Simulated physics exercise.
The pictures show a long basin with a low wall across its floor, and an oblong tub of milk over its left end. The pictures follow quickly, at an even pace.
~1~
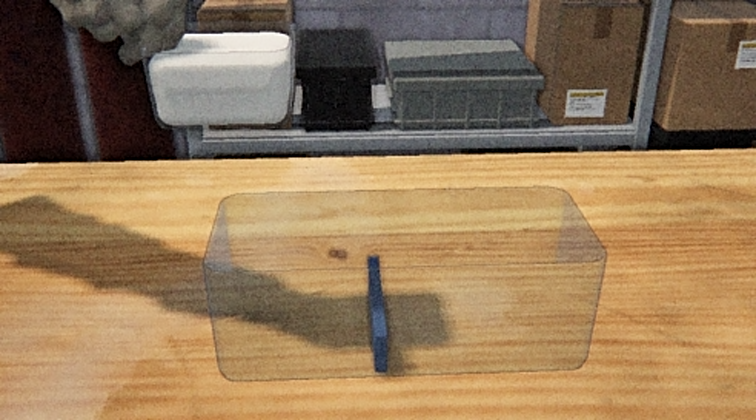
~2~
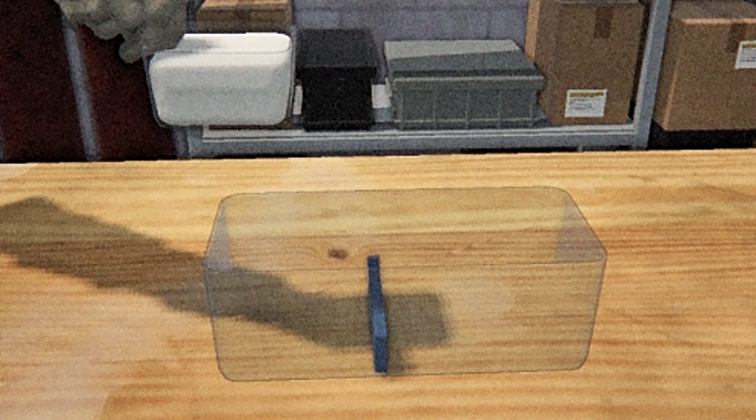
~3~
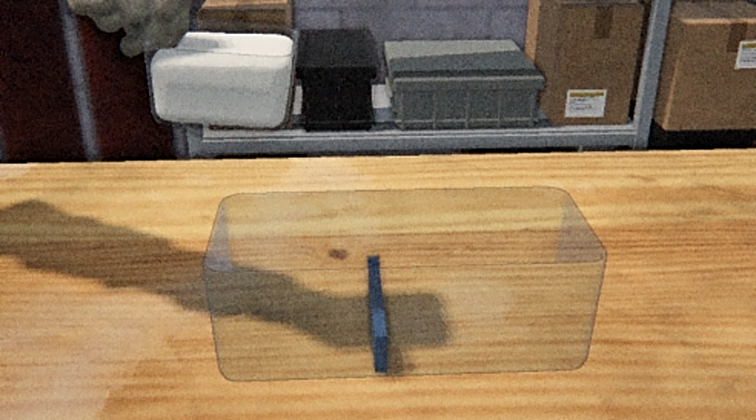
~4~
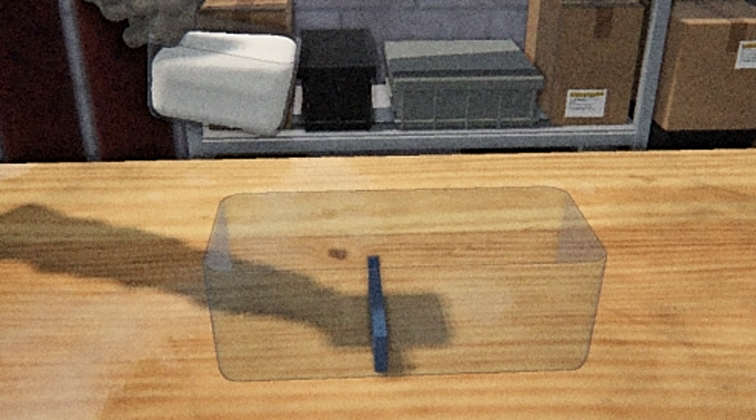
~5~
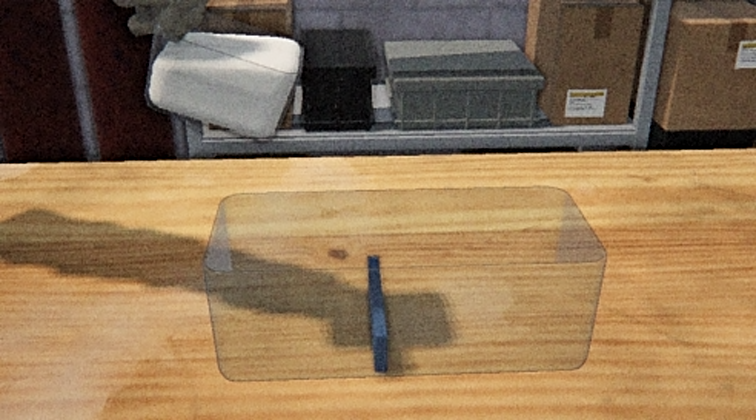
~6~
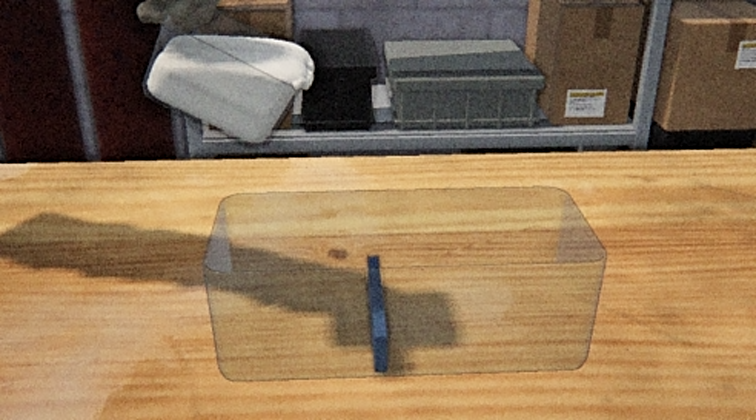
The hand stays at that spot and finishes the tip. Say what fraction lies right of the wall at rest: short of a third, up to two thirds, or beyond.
The share right of the wall is from a third to two thirds.
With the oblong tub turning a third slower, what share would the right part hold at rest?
Close to 65 per cent.
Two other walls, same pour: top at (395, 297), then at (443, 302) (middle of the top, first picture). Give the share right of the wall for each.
Near 30 % and 15 %.
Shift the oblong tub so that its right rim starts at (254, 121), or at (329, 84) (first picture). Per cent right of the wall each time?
Near 10 % and 75 %.
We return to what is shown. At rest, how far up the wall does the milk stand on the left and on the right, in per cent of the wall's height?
Left about 30, right about 30.
A moment on, the oblong tub is tipped on its side and 29 per cent is still to pour, 6 is left of the wall and 19 right of it.
Next, the oblong tub is tipped on its side and 8 per cent is still to pour, 28 is left of the wall and 58 right of it.
Then the oblong tub is tipped on its side and 2 per cent is still to pour, 37 is left of the wall and 58 right of it.
Later the oblong tub is tipped on its side and 0 per cent is still to pour, 40 is left of the wall and 58 right of it.
At rest 41 per cent lies left of the wall, 58 right of it and 1 outside.
